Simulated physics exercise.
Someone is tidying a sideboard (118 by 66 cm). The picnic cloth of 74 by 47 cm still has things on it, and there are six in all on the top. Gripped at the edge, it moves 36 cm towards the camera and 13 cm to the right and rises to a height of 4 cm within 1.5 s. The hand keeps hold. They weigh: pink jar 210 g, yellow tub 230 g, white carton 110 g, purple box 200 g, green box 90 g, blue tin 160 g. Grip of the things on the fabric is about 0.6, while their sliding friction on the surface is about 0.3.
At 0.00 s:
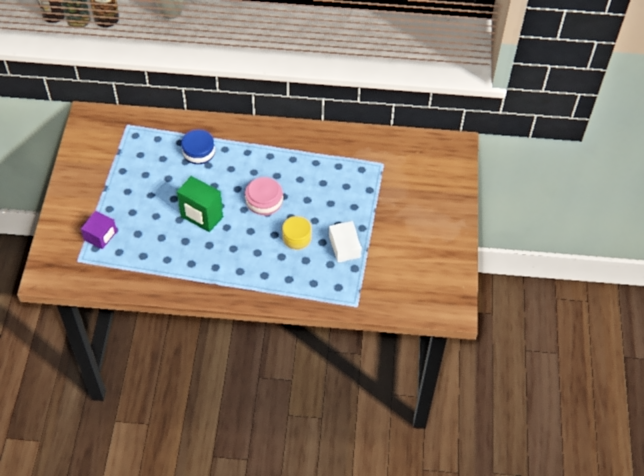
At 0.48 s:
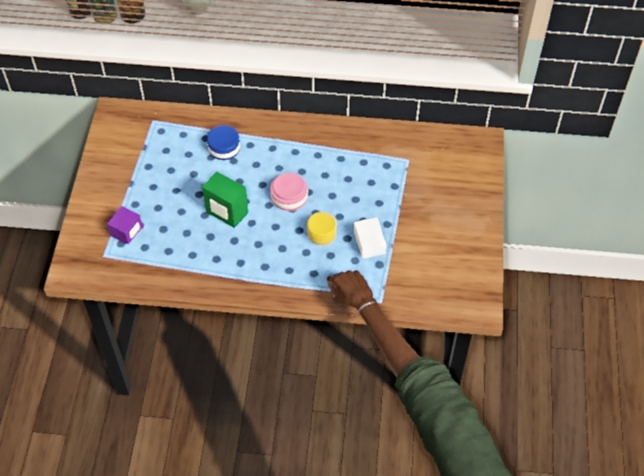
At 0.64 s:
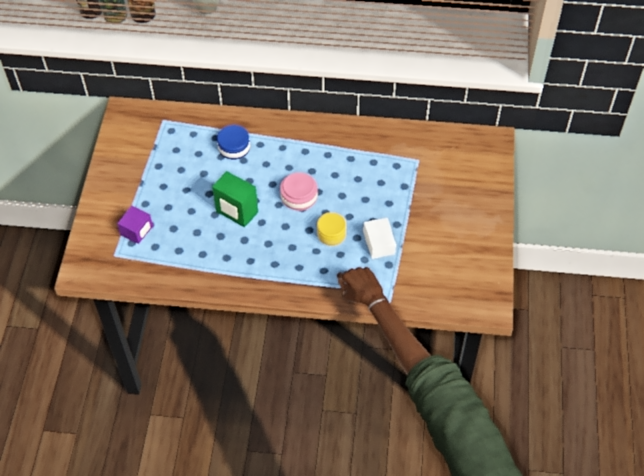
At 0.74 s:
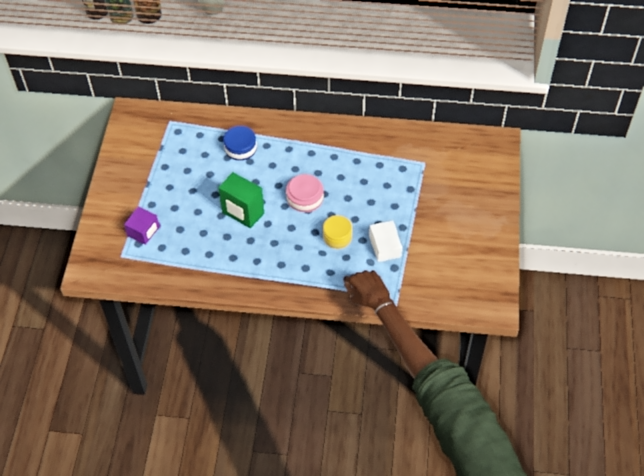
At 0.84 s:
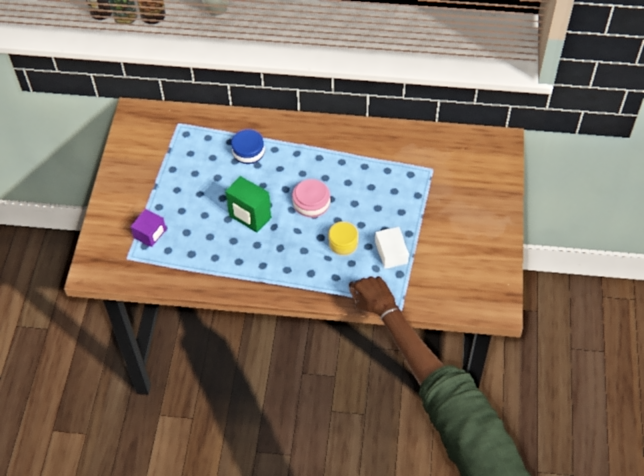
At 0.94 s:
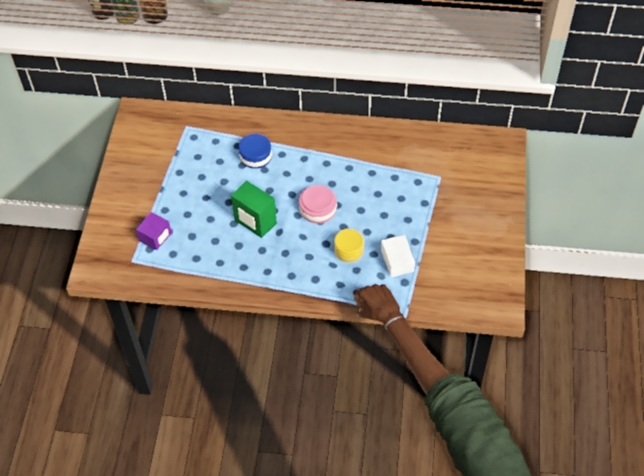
In the video, a hand reaches in and grips the near edge of a dotted blue cloth holding six small objects on a wooden table, then pulls it slightly towards the camera and right, the objects moving with it.
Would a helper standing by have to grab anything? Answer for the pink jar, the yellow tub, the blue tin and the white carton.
The pink jar needs grabbing, the yellow tub needs grabbing, the blue tin needs grabbing, the white carton needs grabbing.
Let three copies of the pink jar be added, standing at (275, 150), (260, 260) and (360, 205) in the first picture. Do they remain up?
Log, in listed order - kept / lost / lost.
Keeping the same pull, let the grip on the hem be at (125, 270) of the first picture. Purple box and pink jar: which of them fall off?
At the end, the purple box ends up off the top, while the pink jar holds its spot.
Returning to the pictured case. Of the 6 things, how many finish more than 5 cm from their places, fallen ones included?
Count recorded: 6.
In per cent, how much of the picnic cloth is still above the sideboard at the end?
Near 0 in a hundred.
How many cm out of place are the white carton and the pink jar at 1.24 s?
For the white carton, 20 centimetres, and for the pink jar, 15 centimetres.
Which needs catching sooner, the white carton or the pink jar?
The white one goes first.
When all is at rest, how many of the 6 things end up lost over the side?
6 of them.
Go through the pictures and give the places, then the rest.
The first frame shows pink jar (264, 189); yellow tub (297, 228); blue tin (198, 142); white carton (345, 237); picnic cloth corners (78, 262) (127, 126) (383, 164) (357, 307).
The second frame shows picnic cloth corners (104, 257) (153, 121); grip (334, 292).
The third frame shows picnic cloth corners (114, 256) (163, 121); grip (344, 289).
The fourth frame shows yellow tub (338, 227); white carton (386, 236); picnic cloth corners (121, 257) (170, 122); grip (351, 292).
The fifth frame shows purple box (147, 222); yellow tub (343, 233); white carton (392, 243); picnic cloth corners (127, 259) (178, 124); grip (356, 298).
The sixth frame shows pink jar (318, 198); yellow tub (349, 240); blue tin (255, 146); white carton (398, 251); picnic cloth corners (132, 262) (186, 127) (440, 177); grip (360, 305).
By 1.2 s, 90 % of the picnic cloth is still over the top; white carton 18 cm off its start, yellow tub 16 cm off its start, pink jar 16 cm off its start.
By 1.5 s, 75 % of the picnic cloth is still over the top; white carton 29 cm off its start, yellow tub 27 cm off its start, pink jar 27 cm off its start.
By 1.8 s, 55 % of the picnic cloth is still over the top; white carton over the edge, pink jar 39 cm off its start at (377, 299), yellow tub 38 cm off its start at (390, 354).
By 2.1 s, 25 % of the picnic cloth is still over the top; white carton over the edge, pink jar over the edge, blue tin 51 cm off its start.
By 3.7 s, 0 % of the picnic cloth is still over the top; blue tin over the edge, pink jar over the edge, yellow tub over the edge, white carton over the edge.
